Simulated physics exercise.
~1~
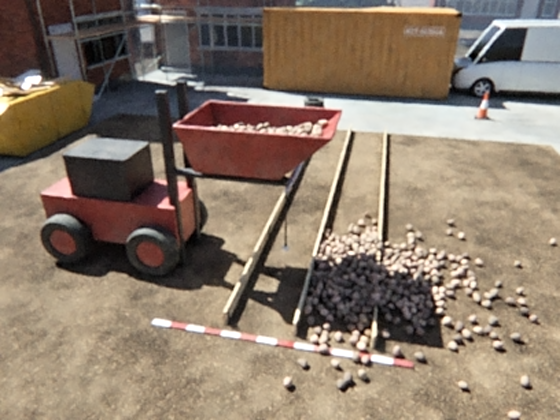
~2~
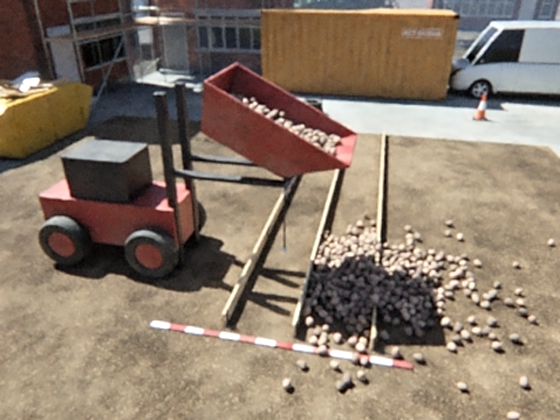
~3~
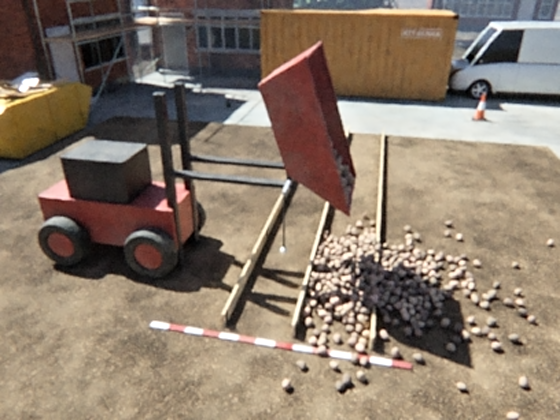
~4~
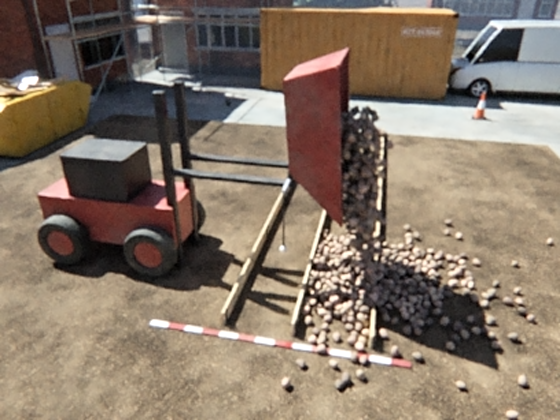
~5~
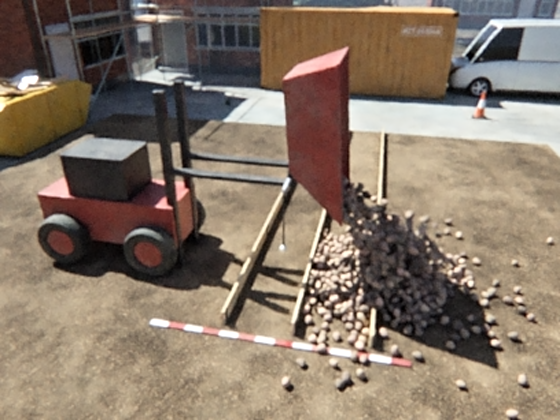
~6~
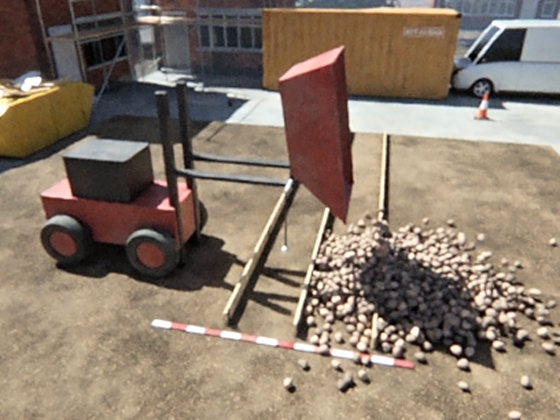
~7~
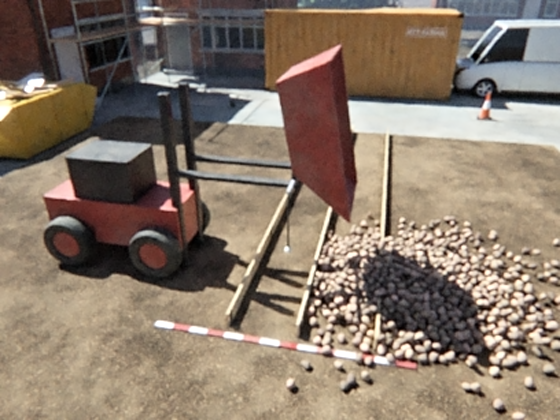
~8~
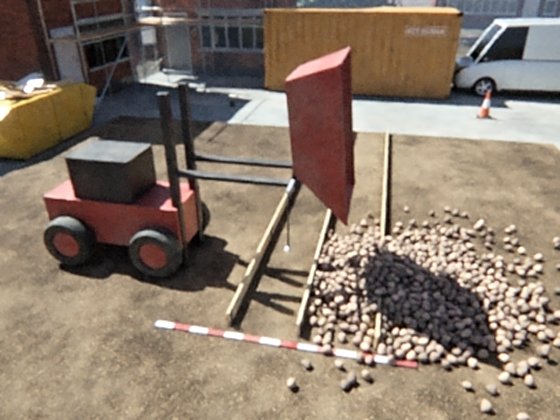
A red forklift-like vehicle tips its raised red skip steeply to the right, pouring rounded stones onto the pile already lying across the wooden planks. The heap spreads rightward over the dirt, and the skip rocks slightly, ending empty and still steeply tilted above the stones.
